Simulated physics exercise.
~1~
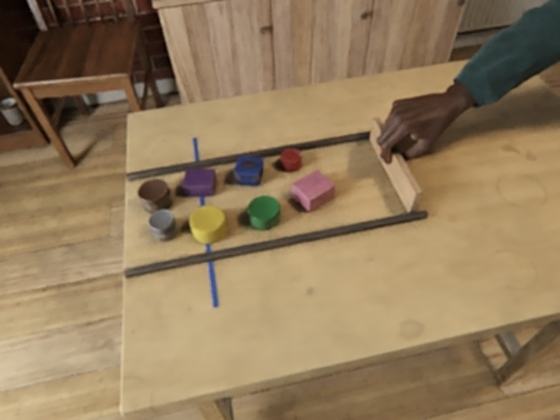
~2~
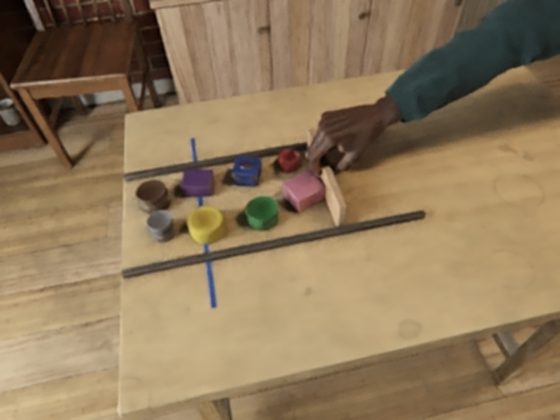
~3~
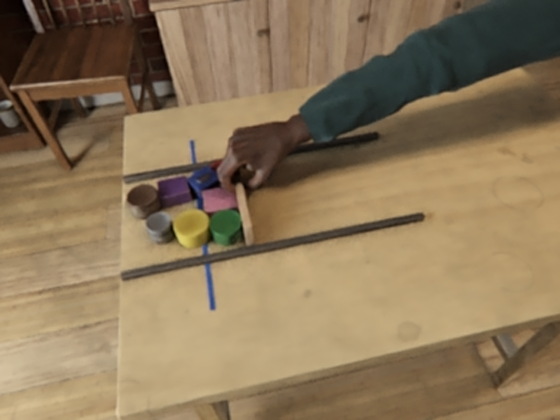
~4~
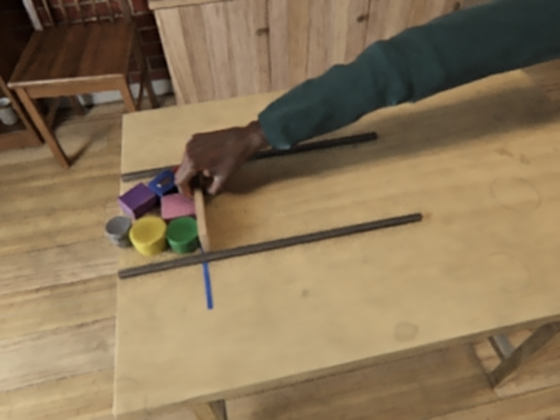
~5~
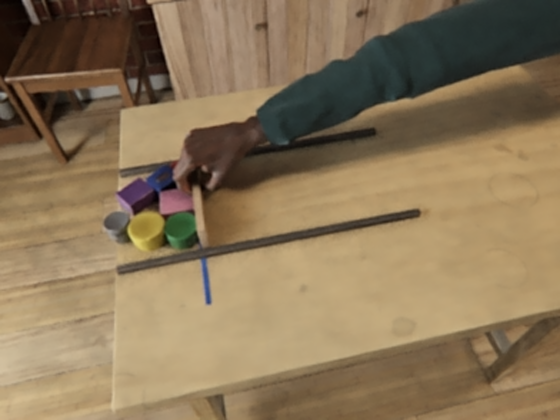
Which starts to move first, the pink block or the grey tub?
The pink block starts to move first, pushed left by the board while the grey tub is still in its place.
